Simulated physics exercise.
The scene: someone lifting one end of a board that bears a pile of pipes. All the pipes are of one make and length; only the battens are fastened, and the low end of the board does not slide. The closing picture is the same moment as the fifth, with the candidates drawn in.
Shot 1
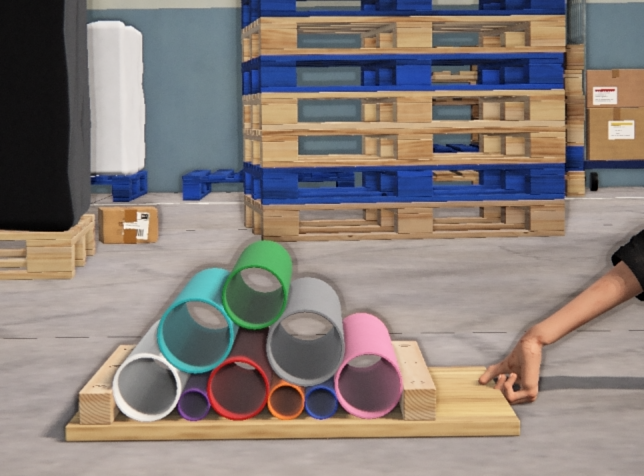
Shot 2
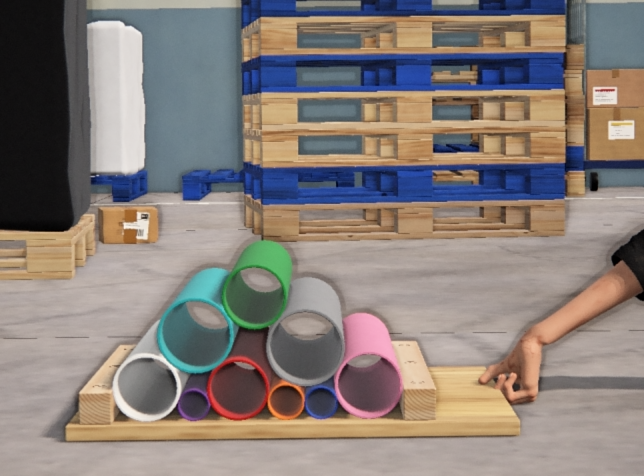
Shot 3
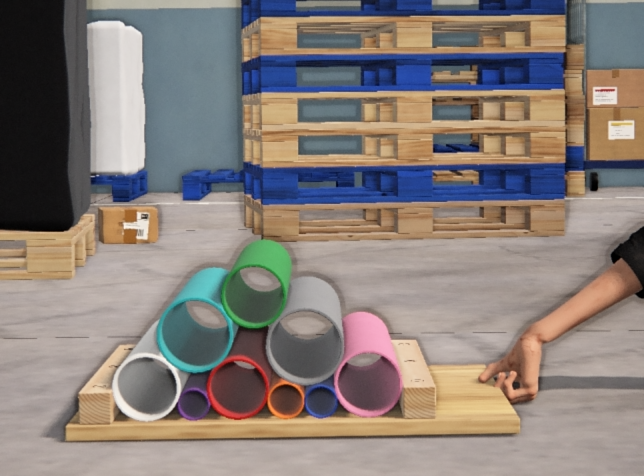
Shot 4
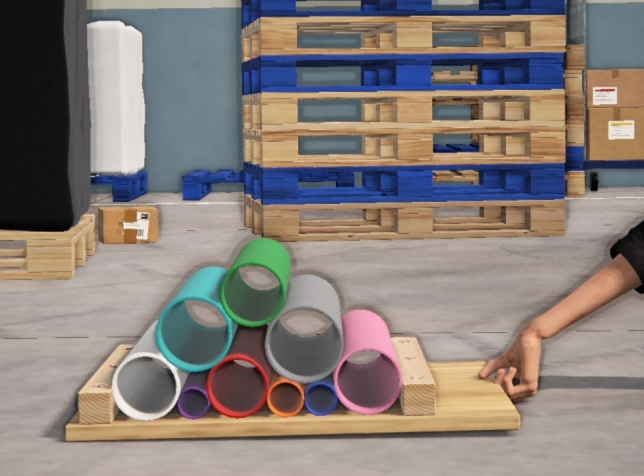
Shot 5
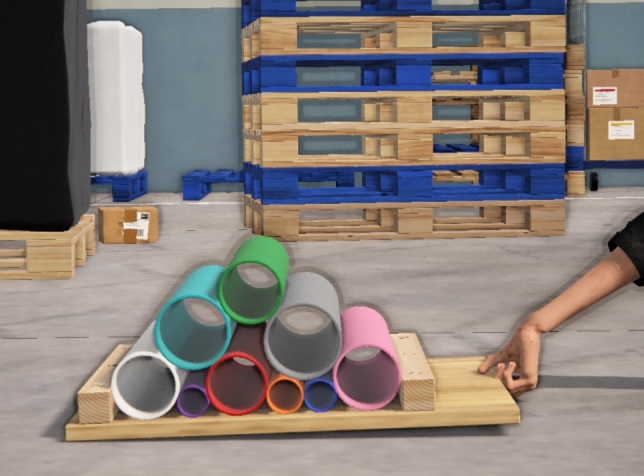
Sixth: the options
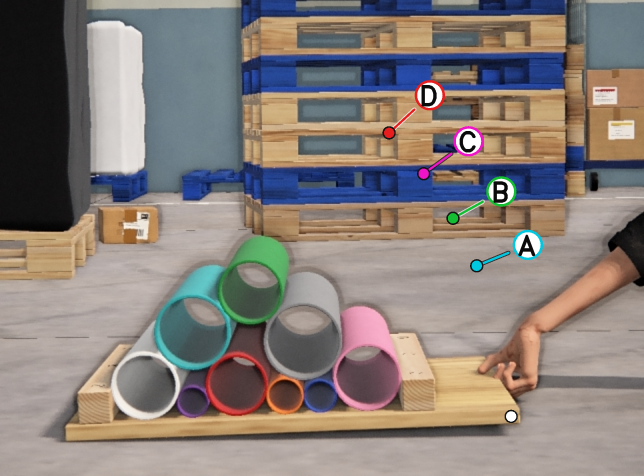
In a warehouse, a hand slightly raises the right end of a board holding stacked pipes.
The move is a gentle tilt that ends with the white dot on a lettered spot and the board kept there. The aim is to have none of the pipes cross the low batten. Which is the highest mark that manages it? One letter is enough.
Stop at B.
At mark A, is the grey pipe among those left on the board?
Yes, with A.
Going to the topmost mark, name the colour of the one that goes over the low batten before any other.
The turquoise one.
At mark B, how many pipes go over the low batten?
At B the number is none.
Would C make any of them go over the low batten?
Yes, at C.
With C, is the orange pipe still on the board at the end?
Yes, with C.
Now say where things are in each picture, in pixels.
In the first picture, red pipe (238, 390); orange pipe (286, 402); blue pipe (321, 403).
In the second picture, blue pipe (321, 403); pink pipe (369, 385).
In the third picture, board (295, 385); pink pipe (369, 384); green pipe (254, 296).
In the fourth picture, board (295, 383); white pipe (146, 387); red pipe (237, 387); purple pipe (193, 404).
In the fifth picture, board (295, 380); white pipe (145, 386); purple pipe (193, 402).
On the marked copy, A at (477, 266); B at (453, 218); C at (424, 174); D at (389, 133); the white dot at (511, 416).
Taking B. A third of the way, board at 17°.
Two thirds of the way, board at 28°.
When it is over, board at 28°, none over the low batten.
As for the rest, A none over the low batten; C two over the low batten (turquoise, green); D one over the low batten (turquoise).
